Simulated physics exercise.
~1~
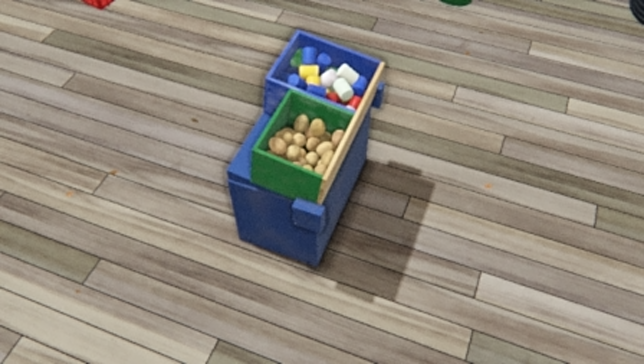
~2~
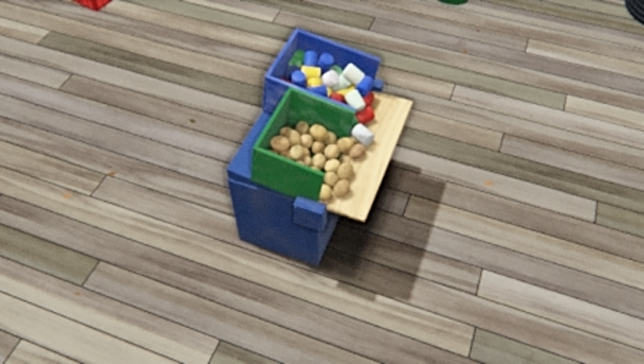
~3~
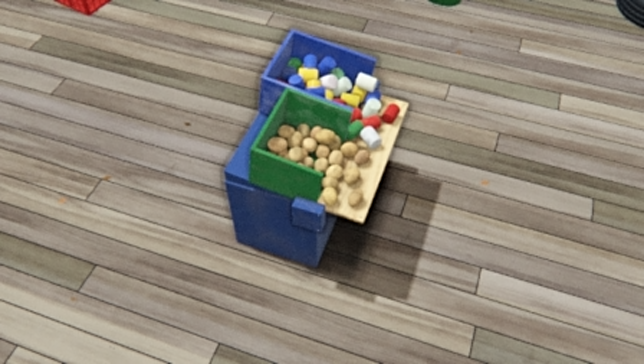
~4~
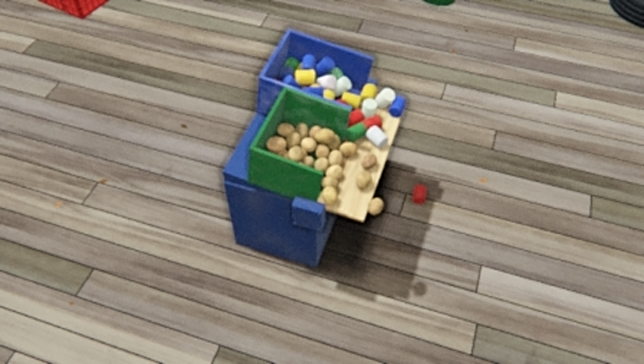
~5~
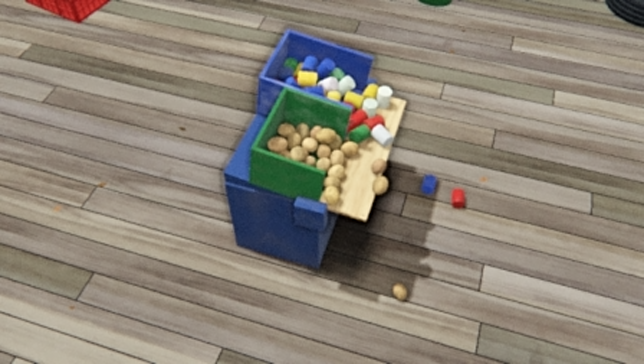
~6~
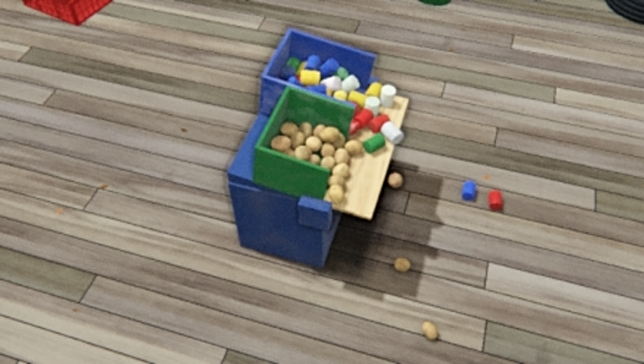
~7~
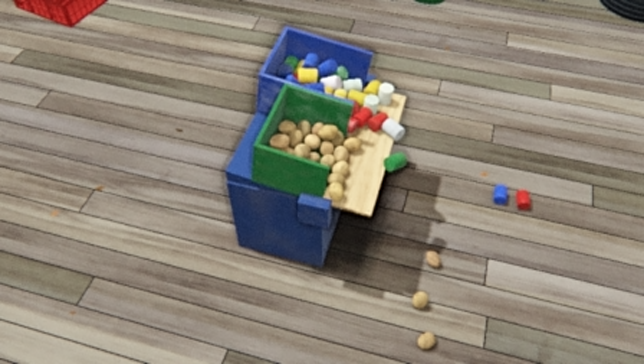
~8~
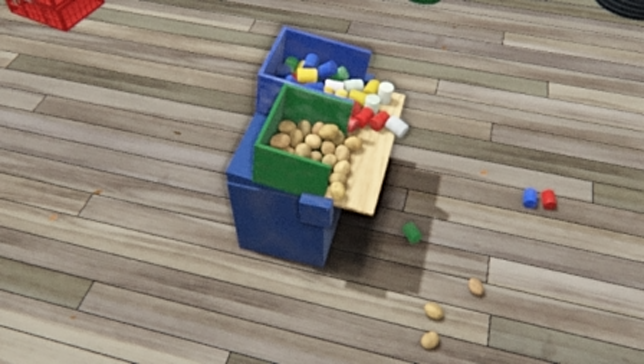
On a grey-brown wooden plank floor, a blue bin of small red, white, yellow, blue and green pieces stands beside a green bin packed with round tan pieces. The wooden flap along their right side swings down, and the contents slump onto it. The load spreads toward the flap's edge, then a red piece drops to the floor, followed by a blue one, while tan pieces fall nearer the front. The red and blue pieces roll away to the right together. A green piece drops last, leaving a few pieces scattered and most still in the bins and on the flap.
